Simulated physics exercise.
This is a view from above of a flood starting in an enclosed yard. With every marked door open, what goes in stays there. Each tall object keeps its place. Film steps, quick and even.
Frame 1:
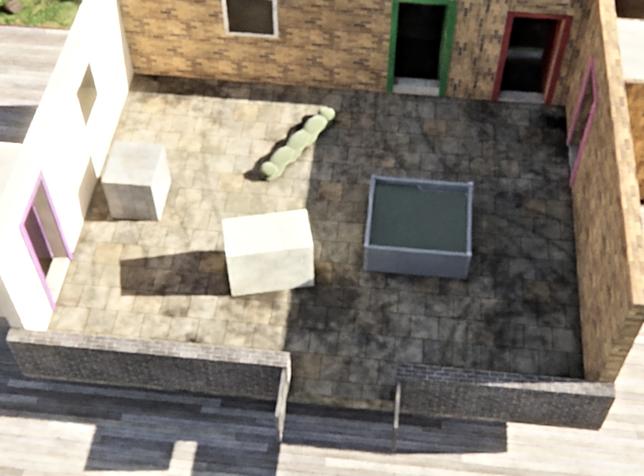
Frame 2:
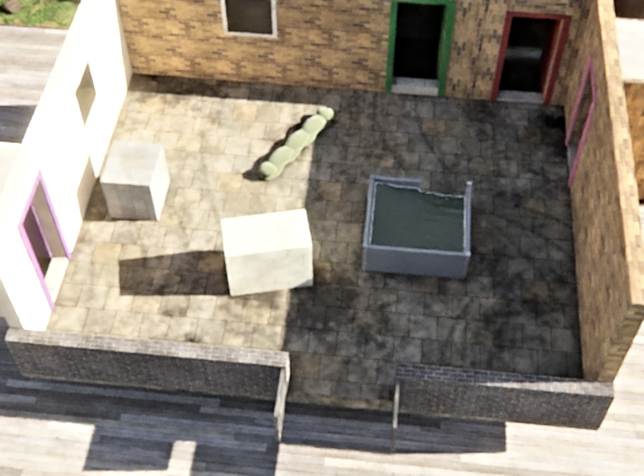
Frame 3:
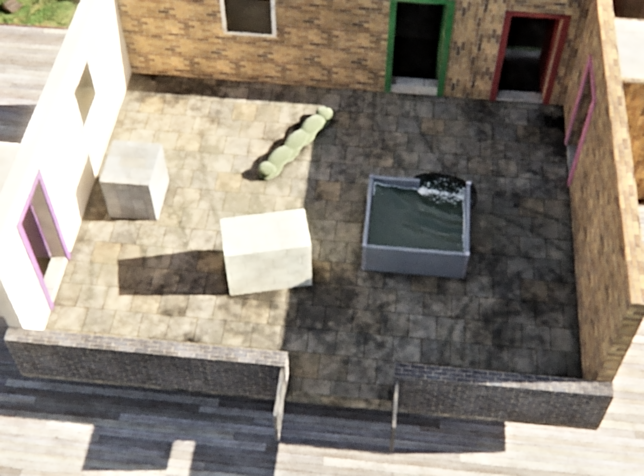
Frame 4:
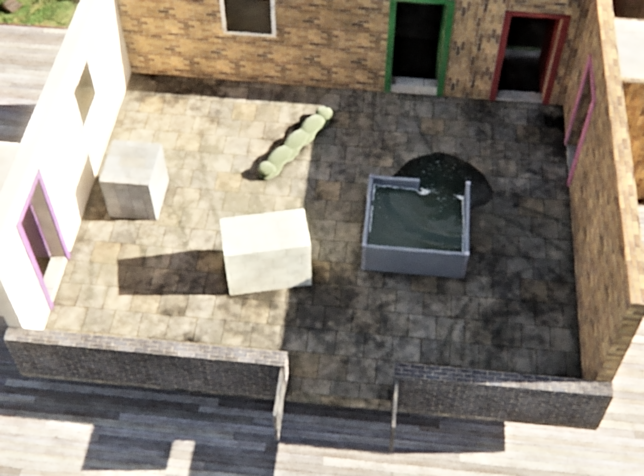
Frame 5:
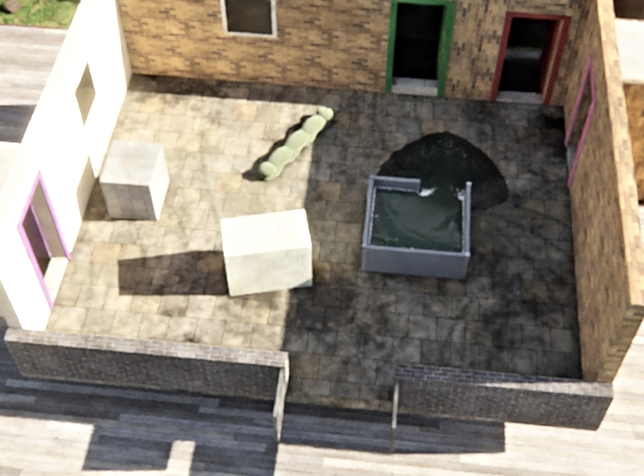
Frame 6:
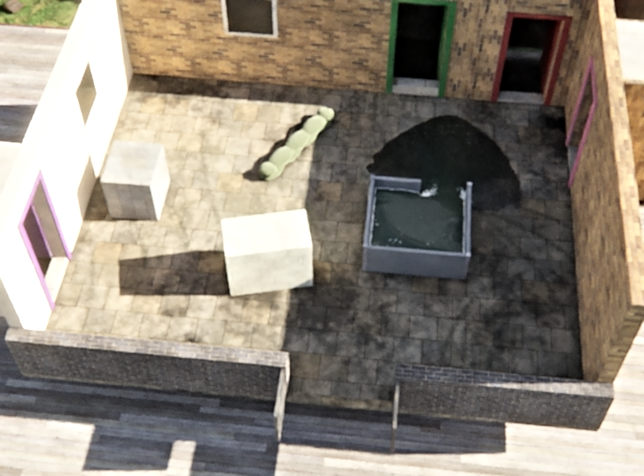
The clip opens on an enclosed stone-paved yard seen from above, with still water in an open grey tank. A gap appears in the tank's far side, and water pours through it onto the paving. The dark pool fans outward behind the tank, spreading wider toward the back wall.
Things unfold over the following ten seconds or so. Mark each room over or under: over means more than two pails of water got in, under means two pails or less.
Green door: Under, red door: Over, pink door: Over, purple door: Under.
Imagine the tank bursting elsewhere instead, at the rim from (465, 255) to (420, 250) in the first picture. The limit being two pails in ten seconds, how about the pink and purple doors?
One by one: The pink one keeps below it, the purple one holds.
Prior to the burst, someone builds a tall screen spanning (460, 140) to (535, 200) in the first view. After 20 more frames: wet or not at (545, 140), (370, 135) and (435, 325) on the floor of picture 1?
Taking the points in the order given, they are inundated, inundated and high and dry.
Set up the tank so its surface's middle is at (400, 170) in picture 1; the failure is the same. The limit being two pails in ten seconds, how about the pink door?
As far as I can tell, pink gets swamped.
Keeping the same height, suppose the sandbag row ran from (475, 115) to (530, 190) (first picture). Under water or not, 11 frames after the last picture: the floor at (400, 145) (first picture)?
At that place: Wet.
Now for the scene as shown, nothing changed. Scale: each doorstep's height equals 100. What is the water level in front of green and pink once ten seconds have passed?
I'd put it at close to 20 and 140 per cent.
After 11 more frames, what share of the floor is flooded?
That's roughly 20 per cent.
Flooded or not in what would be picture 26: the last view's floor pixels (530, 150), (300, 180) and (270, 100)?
Result, in the order given: Wetted / not wetted / wetted.
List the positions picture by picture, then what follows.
The first frame shows still water in the open tank at (419, 218).
In the second frame, water pours out on the open tank's far side and has run to a hidden place.
In the third frame, water pours out on the open tank's far side and has run to (424, 178).
In the fourth frame, the front is at (435, 157), out from the gap on the open tank's far side.
In the fifth frame, the front is at (452, 138), out from the gap on the open tank's far side.
In the sixth frame, the front is at (454, 120), out from the gap on the open tank's far side.
A moment on, water covers 15 % of the floor; the green door wet at the sill, nothing in, the red door wet at the sill, nothing in, the pink door not reached, the purple door not reached.
Next, water covers 20 % of the floor; the green door wet at the sill, nothing in, the red door over two buckets in, the pink door under two buckets in, the purple door not reached.
Then, water covers 25 % of the floor; the green door wet at the sill, nothing in, the red door over two buckets in, the pink door under two buckets in, the purple door not reached.
Later, water covers 40 % of the floor; the green door wet at the sill, nothing in, the red door far over two buckets in, the pink door over two buckets in, the purple door not reached.
In the end, water covers 60 % of the floor; the green door wet at the sill, nothing in, the red door far over two buckets in, the pink door over two buckets in, the purple door not reached.
